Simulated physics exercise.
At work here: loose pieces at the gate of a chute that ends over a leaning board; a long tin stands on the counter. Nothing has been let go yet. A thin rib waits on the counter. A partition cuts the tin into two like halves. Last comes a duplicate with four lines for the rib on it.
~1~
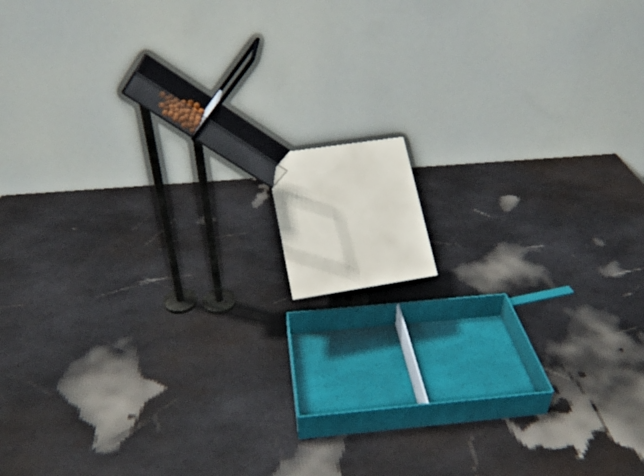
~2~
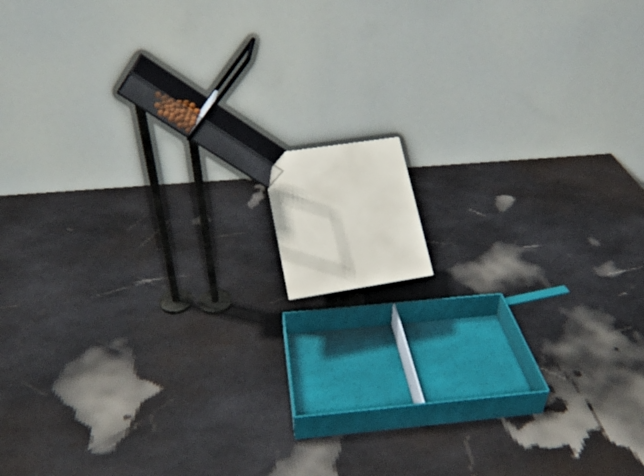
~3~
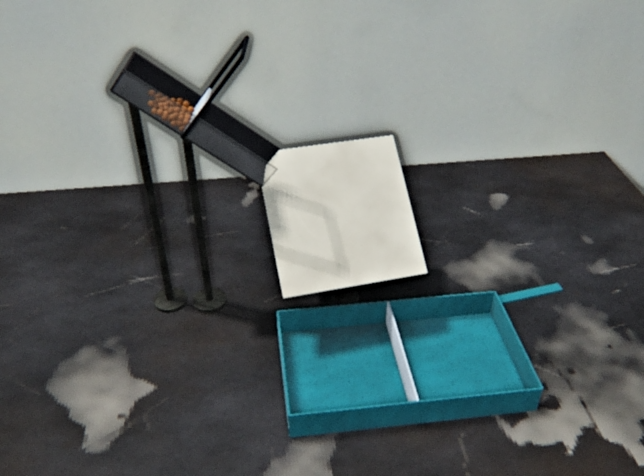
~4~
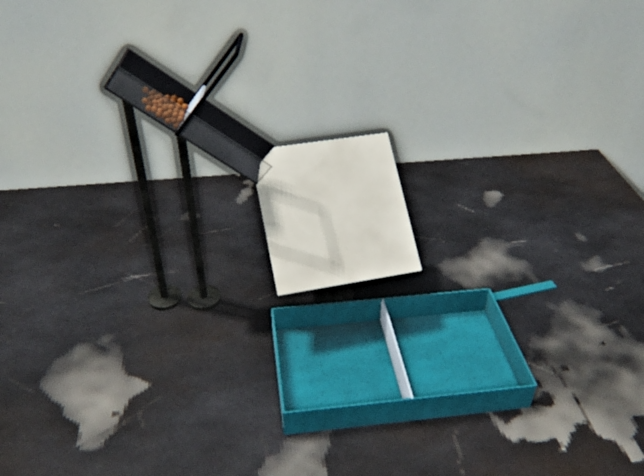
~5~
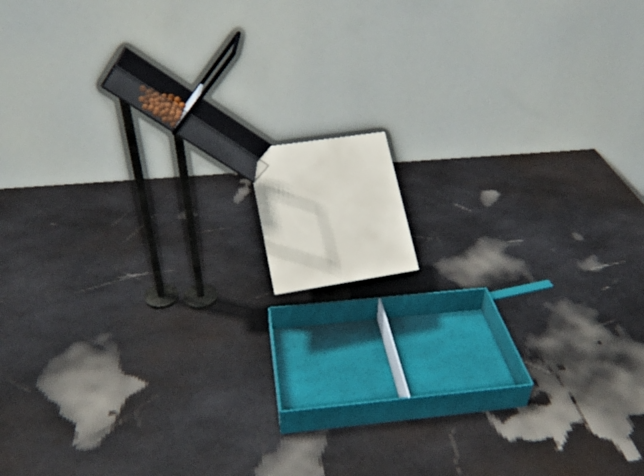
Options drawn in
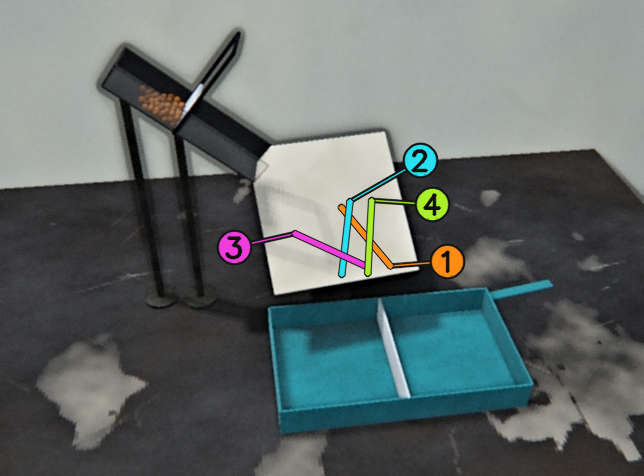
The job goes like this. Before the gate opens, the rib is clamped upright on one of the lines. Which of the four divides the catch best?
Take 1.
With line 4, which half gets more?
Left.
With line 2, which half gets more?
The left half.
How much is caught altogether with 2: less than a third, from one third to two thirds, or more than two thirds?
Line 2 gives more than two thirds.
On the marked copy, line 1 from (341, 207) to (390, 266); line 2 from (349, 201) to (341, 274); line 3 from (294, 233) to (365, 266); line 4 from (371, 200) to (367, 273).
Choosing 1, of what is caught, roughly half in the left half, roughly half in the right.
Choosing 2, of what is caught, almost all in the left half, just a few in the right.
Choosing 3, of what is caught, just a few in the left half, almost all in the right.
Choosing 4, of what is caught, almost all in the left half, about a tenth in the right.
